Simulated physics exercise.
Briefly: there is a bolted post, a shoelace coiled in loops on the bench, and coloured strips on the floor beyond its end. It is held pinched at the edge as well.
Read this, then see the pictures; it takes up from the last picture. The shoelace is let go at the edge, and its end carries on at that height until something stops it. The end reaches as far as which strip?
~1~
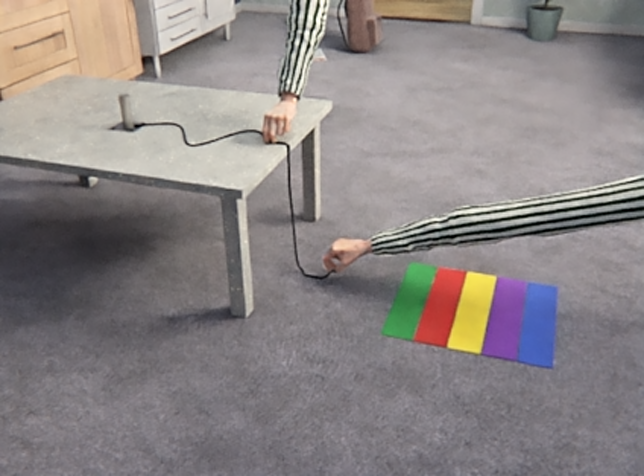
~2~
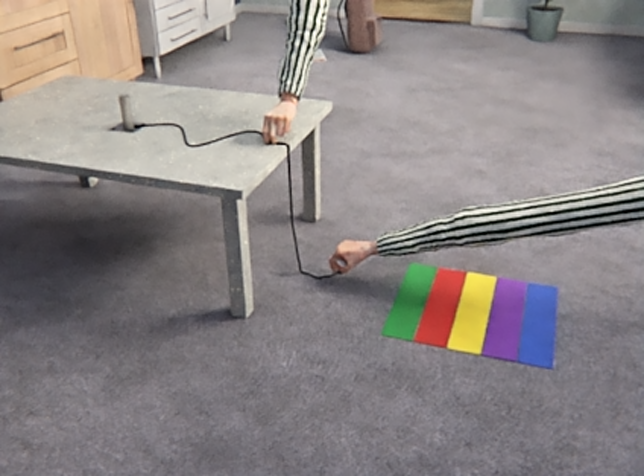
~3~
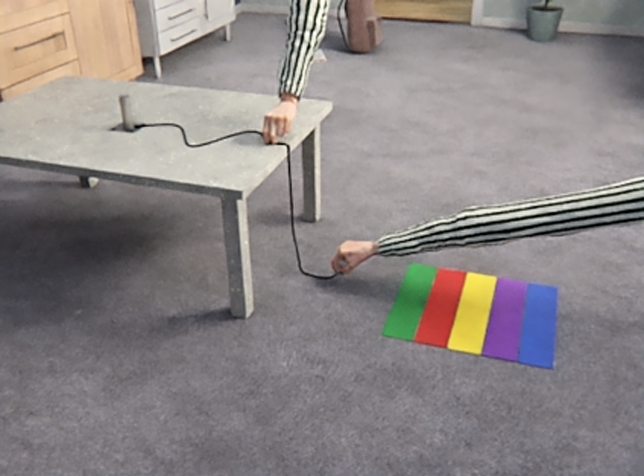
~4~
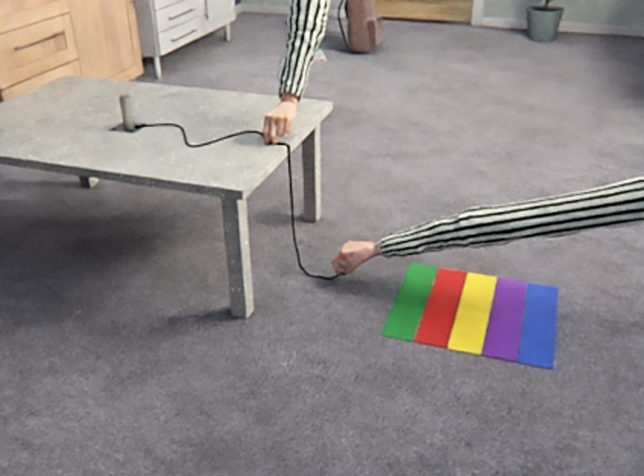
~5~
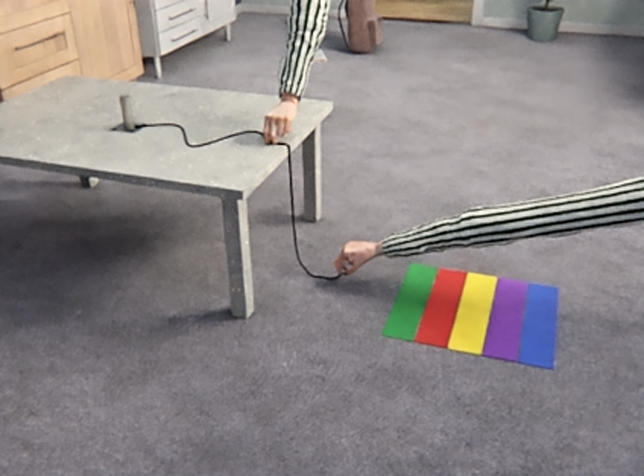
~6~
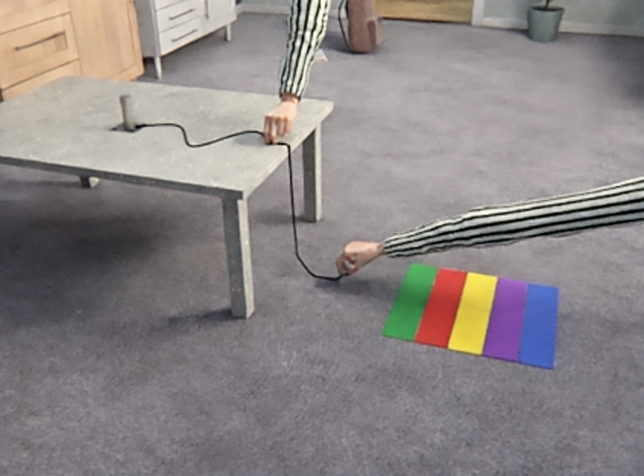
As far as the purple strip.
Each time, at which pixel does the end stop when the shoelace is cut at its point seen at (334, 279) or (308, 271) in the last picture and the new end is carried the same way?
First try: Near (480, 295). Second try: Near (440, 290).
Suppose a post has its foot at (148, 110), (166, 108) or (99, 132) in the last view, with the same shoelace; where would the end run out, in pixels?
The first try gives (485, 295), the second (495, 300) and the third (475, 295).
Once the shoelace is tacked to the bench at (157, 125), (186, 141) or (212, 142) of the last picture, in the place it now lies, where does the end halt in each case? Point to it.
Roughly (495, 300), (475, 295) and (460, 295), in that order.
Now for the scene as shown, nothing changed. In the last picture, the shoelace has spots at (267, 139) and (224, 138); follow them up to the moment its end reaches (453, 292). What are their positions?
(298, 184) and (263, 143), approximately.
Soon after, end near (453, 292); over red.
After that, end near (485, 297); over yellow.
At the stop, end near (504, 301); over purple. Over purple.
